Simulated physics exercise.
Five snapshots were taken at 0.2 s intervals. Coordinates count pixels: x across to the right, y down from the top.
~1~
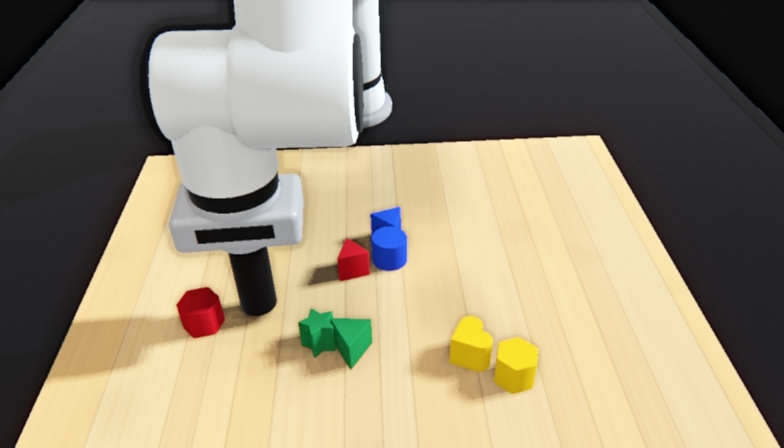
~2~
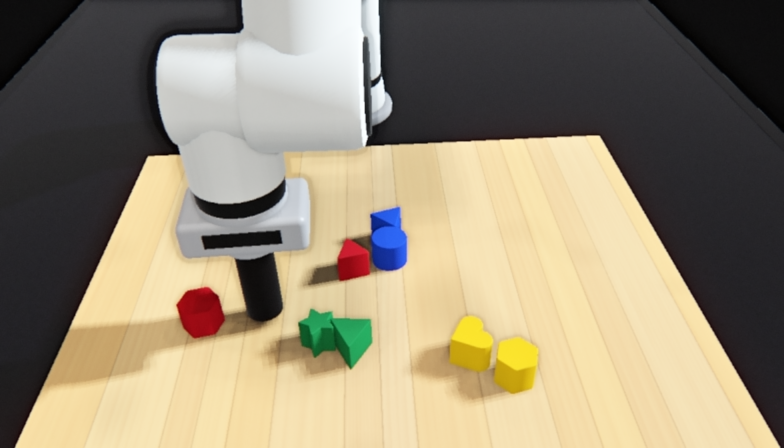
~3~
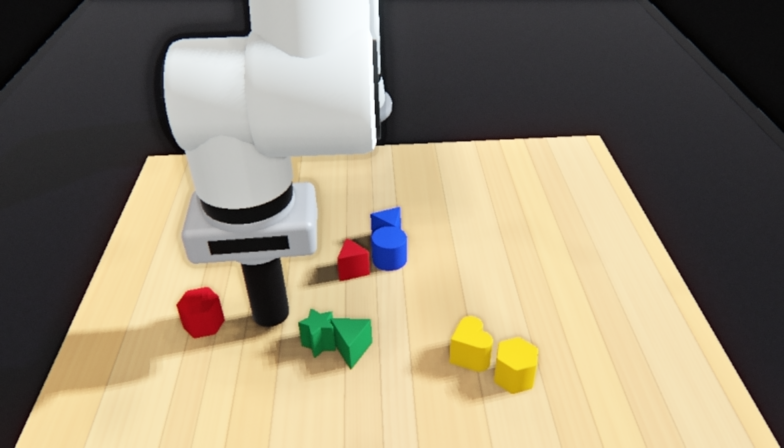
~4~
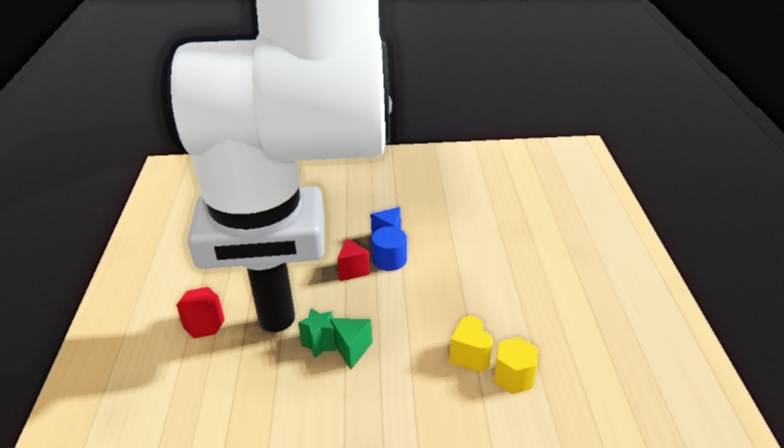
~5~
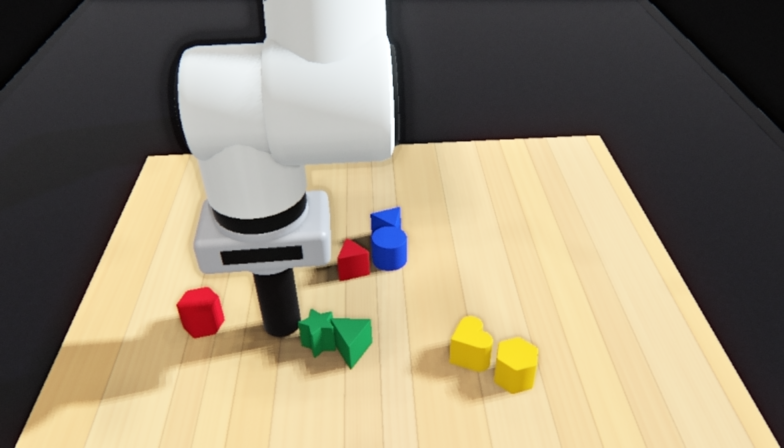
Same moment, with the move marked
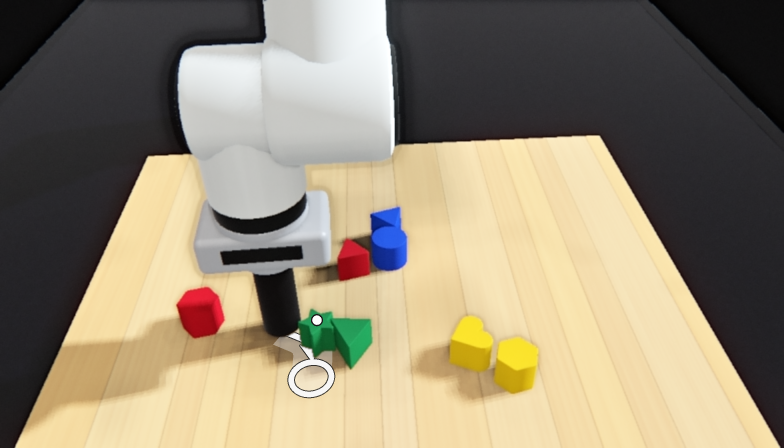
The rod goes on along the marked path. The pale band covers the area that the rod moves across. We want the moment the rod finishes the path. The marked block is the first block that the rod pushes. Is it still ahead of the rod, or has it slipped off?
I'd say the marked block has slipped off and sits beside or behind the rod.
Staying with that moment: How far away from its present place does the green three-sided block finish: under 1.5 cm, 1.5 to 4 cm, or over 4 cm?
It goes a little way, 1.5 to 4 cm.
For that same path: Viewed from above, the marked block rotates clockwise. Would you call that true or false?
False
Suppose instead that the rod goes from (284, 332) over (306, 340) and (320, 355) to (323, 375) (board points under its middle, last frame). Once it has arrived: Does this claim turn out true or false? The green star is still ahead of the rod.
False.
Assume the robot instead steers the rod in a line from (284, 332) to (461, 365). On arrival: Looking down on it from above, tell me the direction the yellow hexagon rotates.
My prediction: CCW.
The line goes from (284, 332) by way of (305, 340) and (313, 357) to (311, 378); the dot is on the green star.
On the path given first. Halfway along, rod (311, 340); green star (339, 331); green three-sided block (371, 334).
At the end, rod (310, 370); red hexagon unmoved; green star (343, 343), turned 45° anticlockwise; green three-sided block (374, 334).
